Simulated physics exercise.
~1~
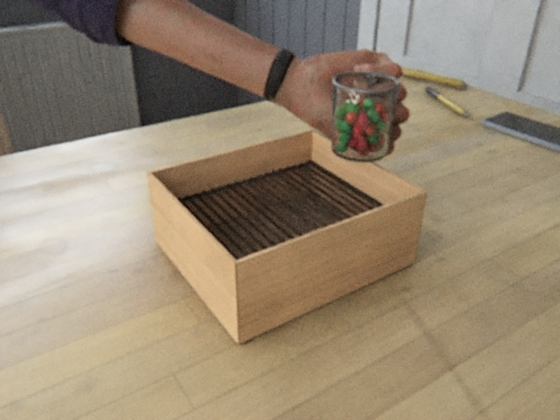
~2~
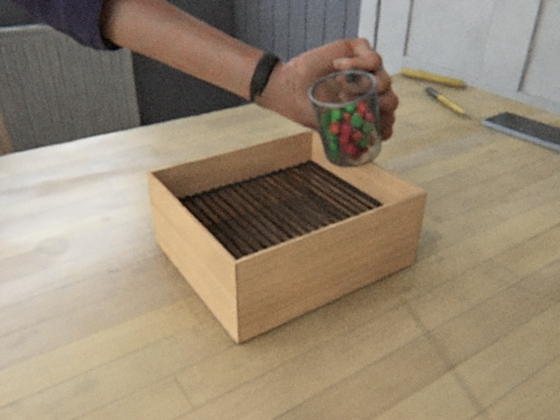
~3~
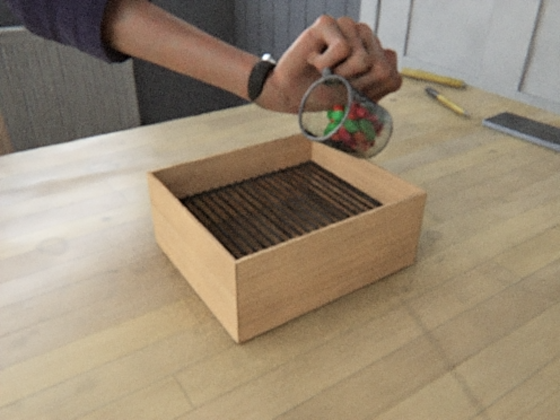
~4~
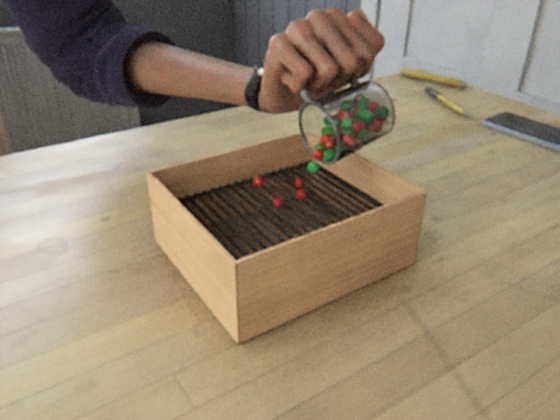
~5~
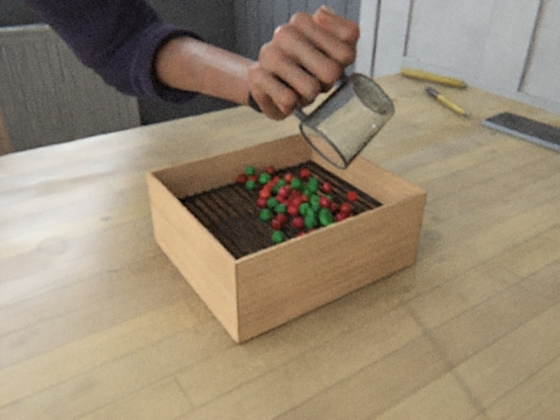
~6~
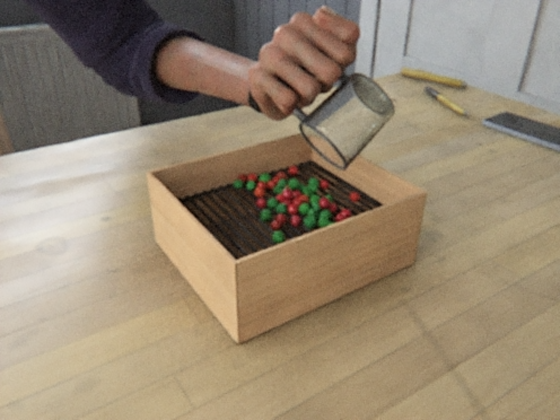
On a wooden table, a hand held a clear cup of green and red pieces over an open wooden box with a dark rack inside, then tipped it until every piece spilled out and came to rest in a mixed pile on the rack.
